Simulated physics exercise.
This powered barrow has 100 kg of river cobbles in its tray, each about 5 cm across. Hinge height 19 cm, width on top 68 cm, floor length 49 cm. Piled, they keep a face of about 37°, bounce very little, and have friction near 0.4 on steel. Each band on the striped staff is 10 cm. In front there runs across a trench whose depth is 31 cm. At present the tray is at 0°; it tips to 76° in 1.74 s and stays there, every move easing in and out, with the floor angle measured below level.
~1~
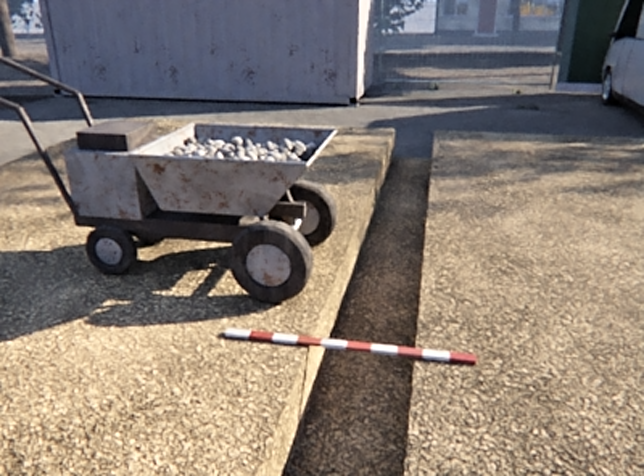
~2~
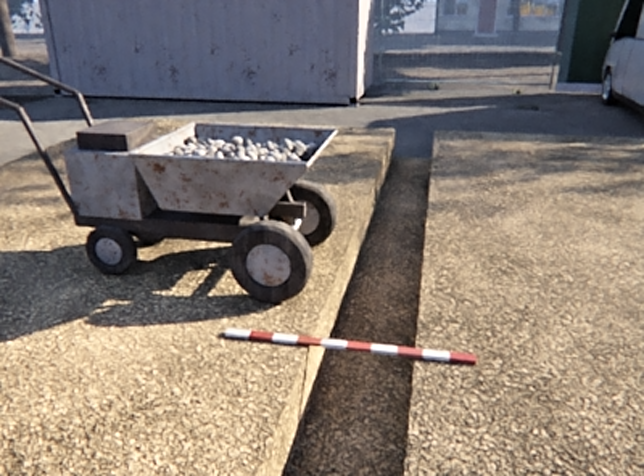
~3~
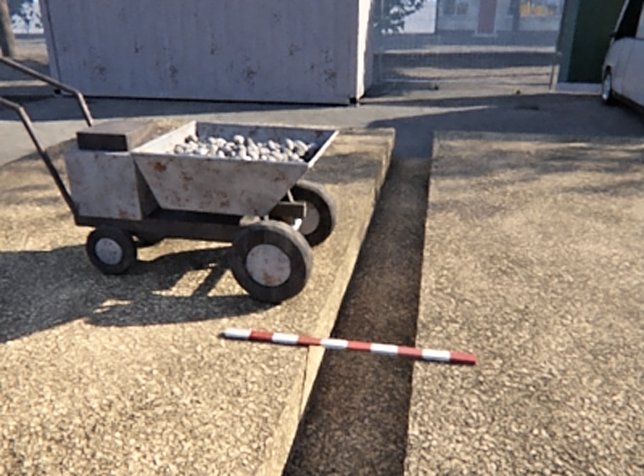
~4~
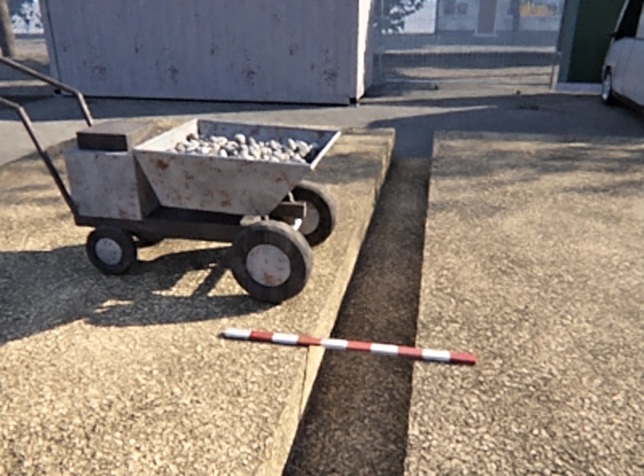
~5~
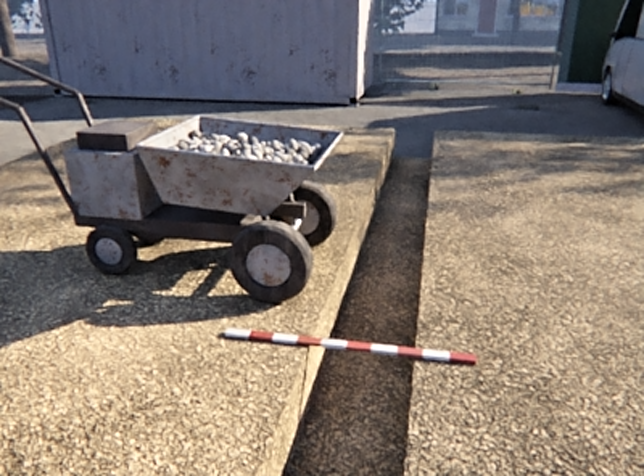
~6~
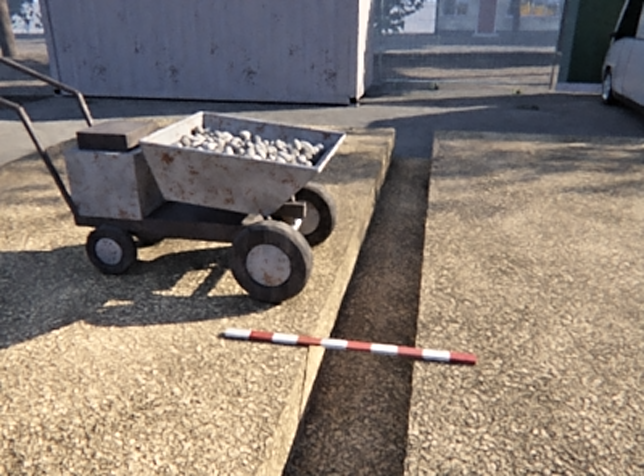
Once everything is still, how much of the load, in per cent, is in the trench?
About 61 per cent.
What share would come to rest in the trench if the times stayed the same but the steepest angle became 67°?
Close to 65 per cent then.
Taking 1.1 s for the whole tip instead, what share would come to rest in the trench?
Close to 50 per cent then.
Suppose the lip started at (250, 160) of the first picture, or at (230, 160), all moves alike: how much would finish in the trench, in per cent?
Roughly 100 percent for the first, and 100 percent for the second.
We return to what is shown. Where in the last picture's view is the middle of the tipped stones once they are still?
(409, 320).
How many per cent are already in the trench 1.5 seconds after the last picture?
About 40 per cent by then.
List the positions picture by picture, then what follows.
In the first picture, lip at (307, 165), floor tilted 0°, highest stones at (252, 149).
In the second picture, lip at (308, 165), floor tilted 0°, highest stones at (252, 149).
In the third picture, lip at (309, 166), floor tilted 1°, highest stones at (250, 148).
In the fourth picture, the tray is at 2°, its lip at (312, 167); the top of the load is at (222, 145).
In the fifth picture, lip at (315, 169), floor tilted 4°, highest stones at (220, 143).
In the sixth picture, lip at (319, 171), floor tilted 6°, highest stones at (212, 140).
Then, 1.0 s after the last picture the floor is at 64°, 99 % in the tray, 1 % in the trench; the foremost stones are at (404, 260).
Then, 1.5 s after the last picture the floor is at 76°, 27 % in the tray, 39 % in the trench, 33 % past the trench; the foremost stones are at (522, 299).
Then, 1.9 s after the last picture the floor is at 76°, 5 % in the tray, 55 % in the trench, 40 % past the trench; the foremost stones are at (581, 315).
Then, 3.8 s after the last picture the floor is at 76°, 0 % in the tray, 61 % in the trench, 39 % past the trench; the foremost stones are at (601, 320).
